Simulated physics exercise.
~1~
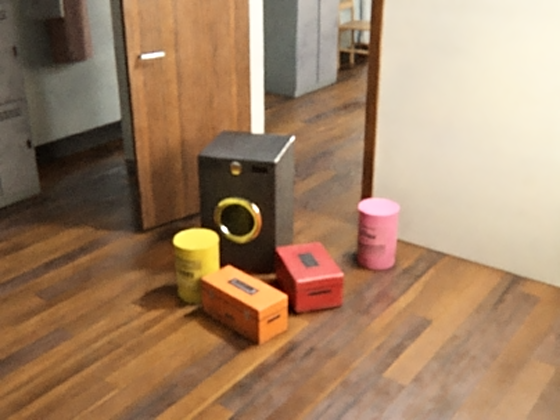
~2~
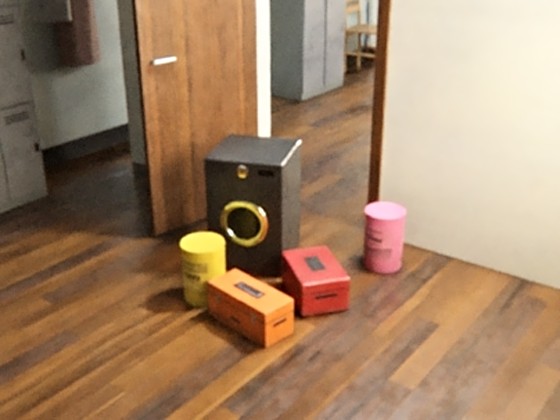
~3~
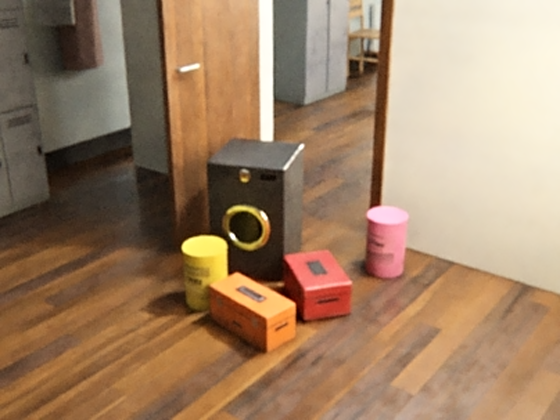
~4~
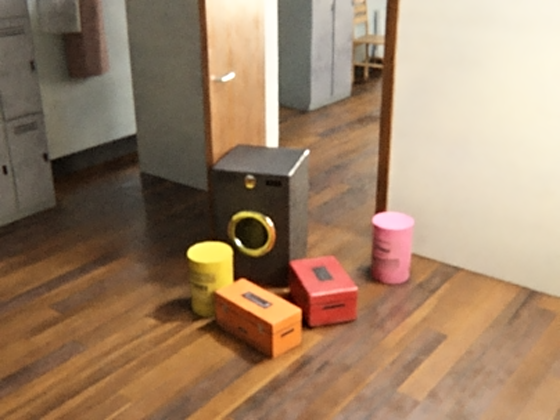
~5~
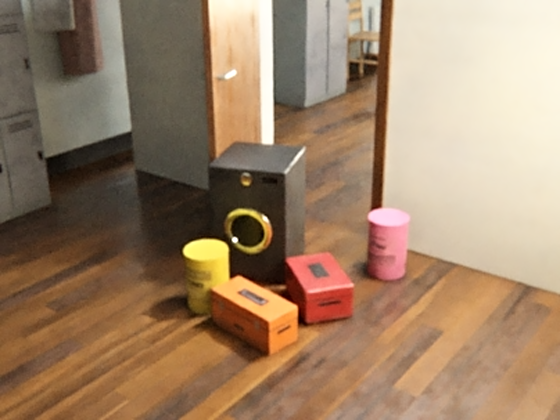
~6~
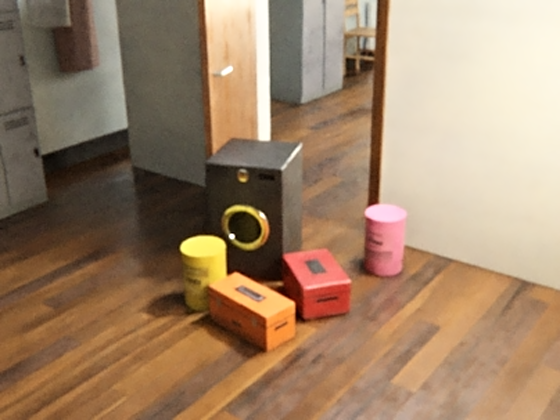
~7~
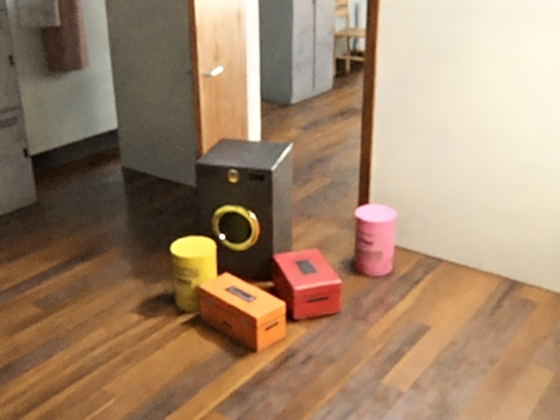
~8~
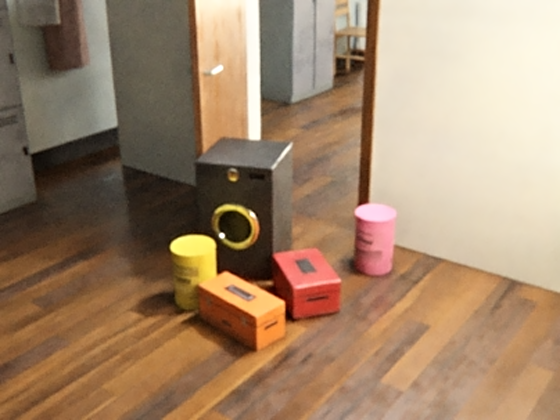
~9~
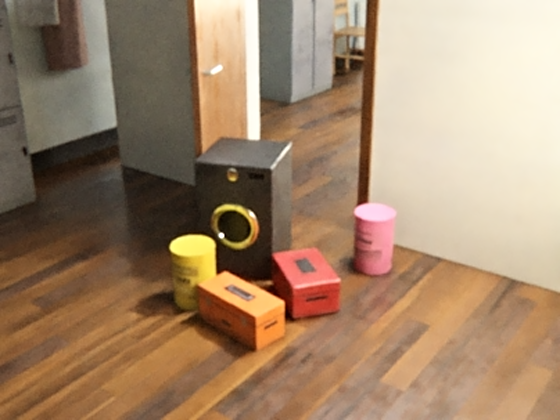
Room with wooden floor, a door swinging partway toward closed and stopping ajar behind a black appliance, colourful pails and boxes.
